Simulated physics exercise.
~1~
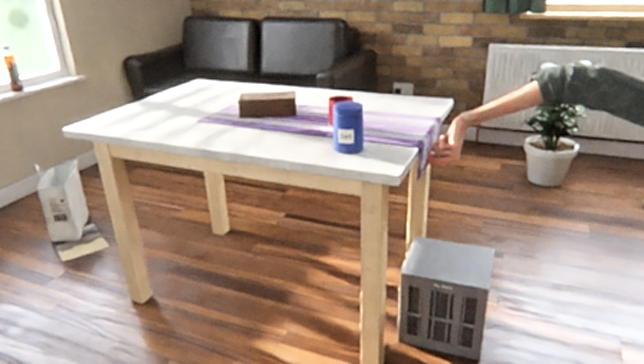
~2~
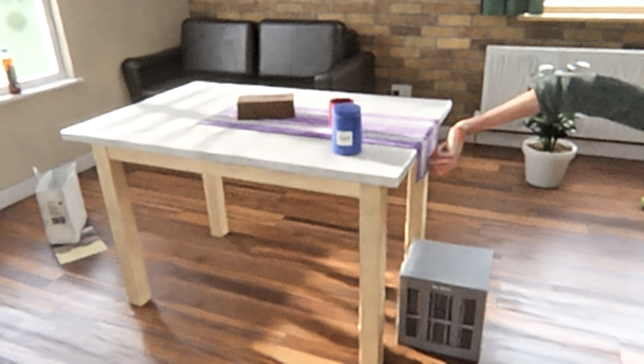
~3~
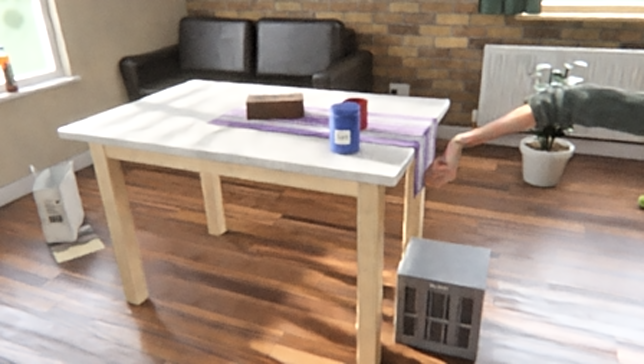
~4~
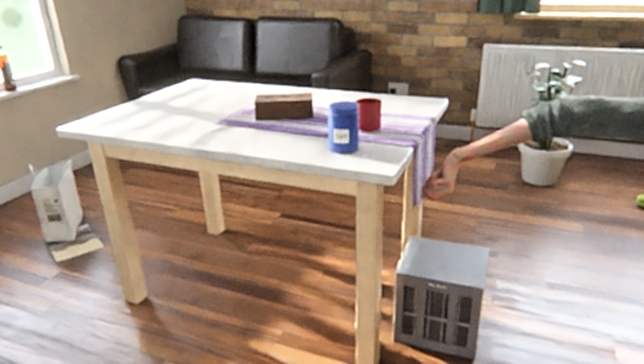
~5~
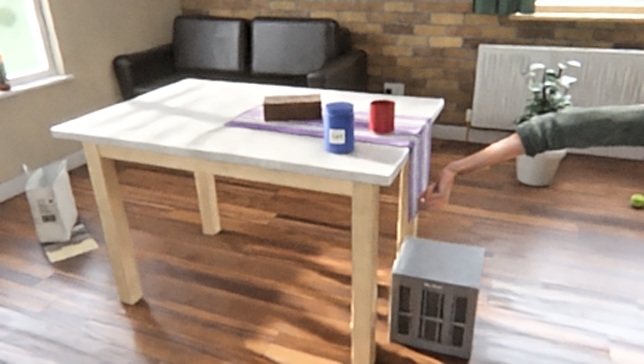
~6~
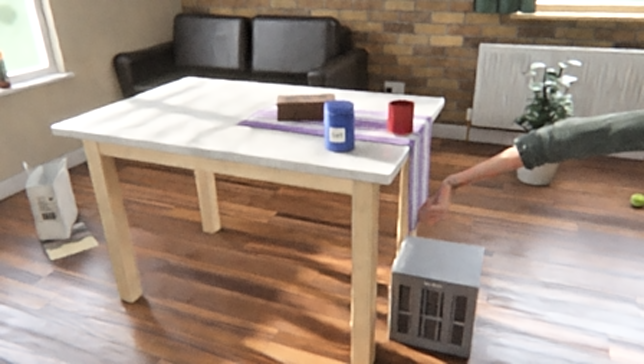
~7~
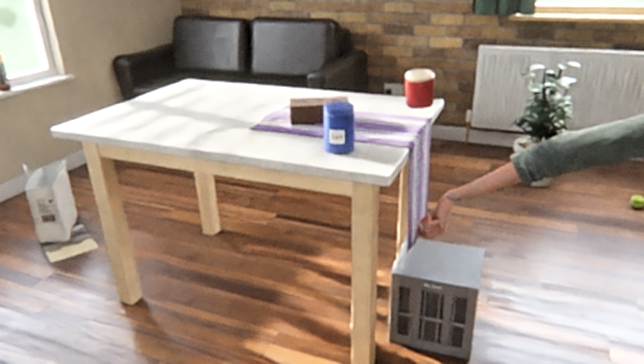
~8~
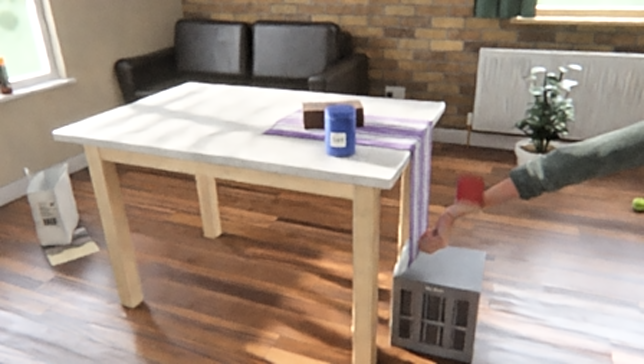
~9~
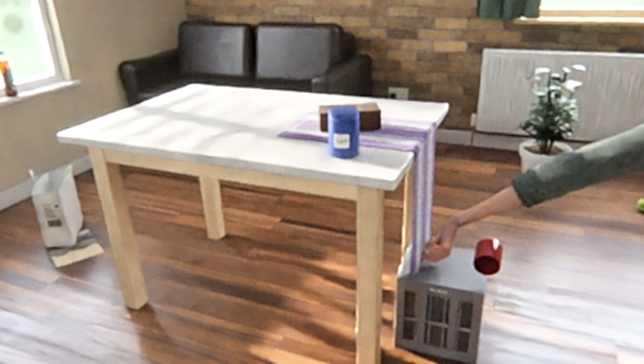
A purple tea towel is tugged down over the right end of a white table by a hand, carrying a brick and a red mug rightward past a still blue jar, until the mug tips off the edge and drops beside the hand at the grey crate, while the brick and jar stay on the table.
